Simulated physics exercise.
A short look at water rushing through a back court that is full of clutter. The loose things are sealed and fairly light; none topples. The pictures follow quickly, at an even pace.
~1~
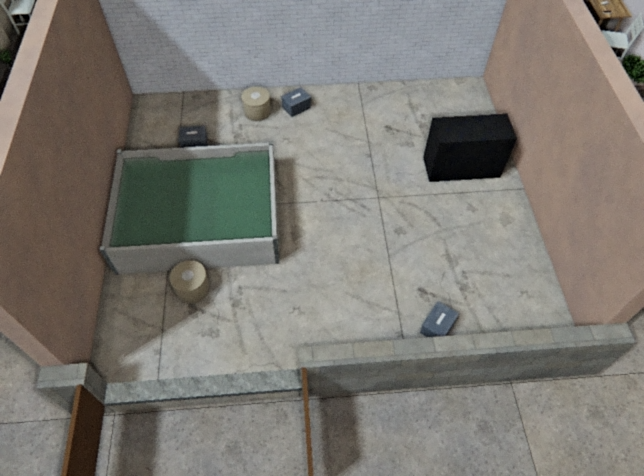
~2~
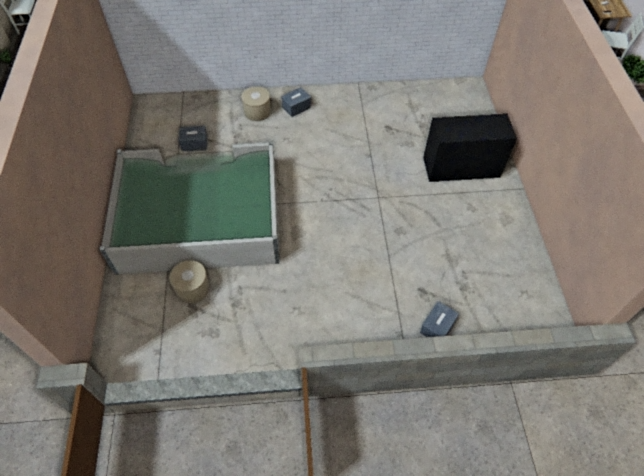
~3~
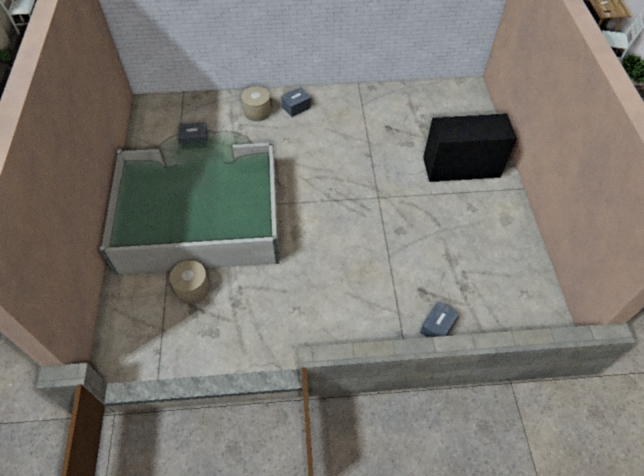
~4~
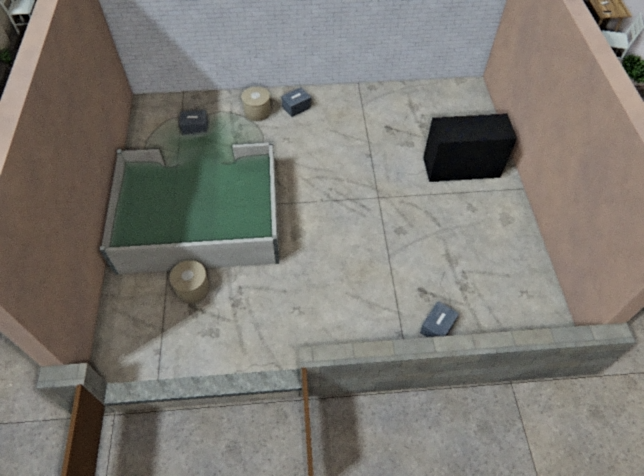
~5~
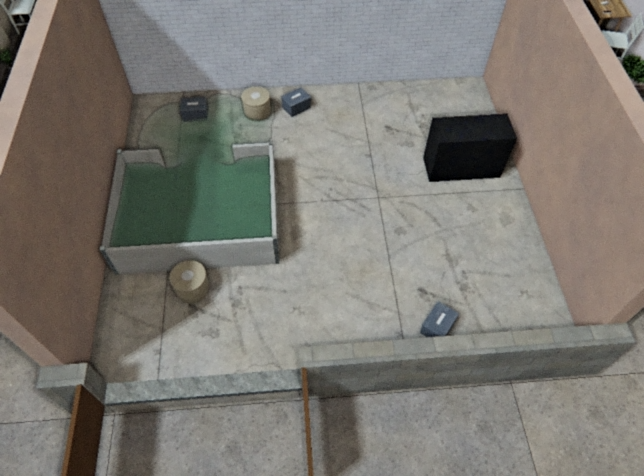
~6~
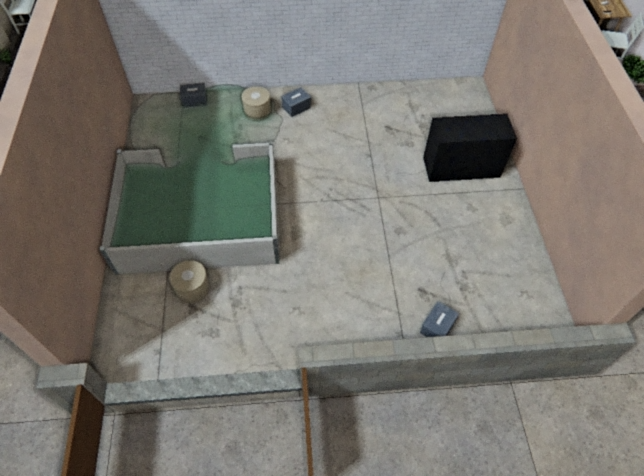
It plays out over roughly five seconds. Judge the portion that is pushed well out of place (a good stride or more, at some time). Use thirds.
It is between one and two thirds.
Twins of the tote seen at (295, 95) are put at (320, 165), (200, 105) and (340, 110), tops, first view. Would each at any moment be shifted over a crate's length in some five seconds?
One after the other: Under that, yes, pushed that far.
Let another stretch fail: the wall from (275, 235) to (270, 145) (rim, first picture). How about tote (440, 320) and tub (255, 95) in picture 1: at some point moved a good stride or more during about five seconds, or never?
As listed: Pushed that far, no.
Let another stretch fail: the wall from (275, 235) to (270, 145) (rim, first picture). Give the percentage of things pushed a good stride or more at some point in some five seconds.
Some 20 per cent.
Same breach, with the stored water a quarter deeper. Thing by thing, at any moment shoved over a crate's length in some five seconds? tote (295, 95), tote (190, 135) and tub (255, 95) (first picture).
In turn: Swept aside, yes, pushed that far.
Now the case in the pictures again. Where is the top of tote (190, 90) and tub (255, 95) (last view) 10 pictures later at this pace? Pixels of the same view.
At about (154, 80) and (361, 84).
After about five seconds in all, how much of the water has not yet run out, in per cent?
About 100 per cent.
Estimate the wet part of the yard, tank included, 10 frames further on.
Near 35 in a hundred.
A moment on, 1 of 5 are well off their spots; 1 afloat.
Next, 3 of 5 are well off their spots; 1 afloat.
Later, 3 of 5 are well off their spots; 2 afloat.
In the end, 3 of 5 are well off their spots, and 3 have been at some point; 2 afloat.
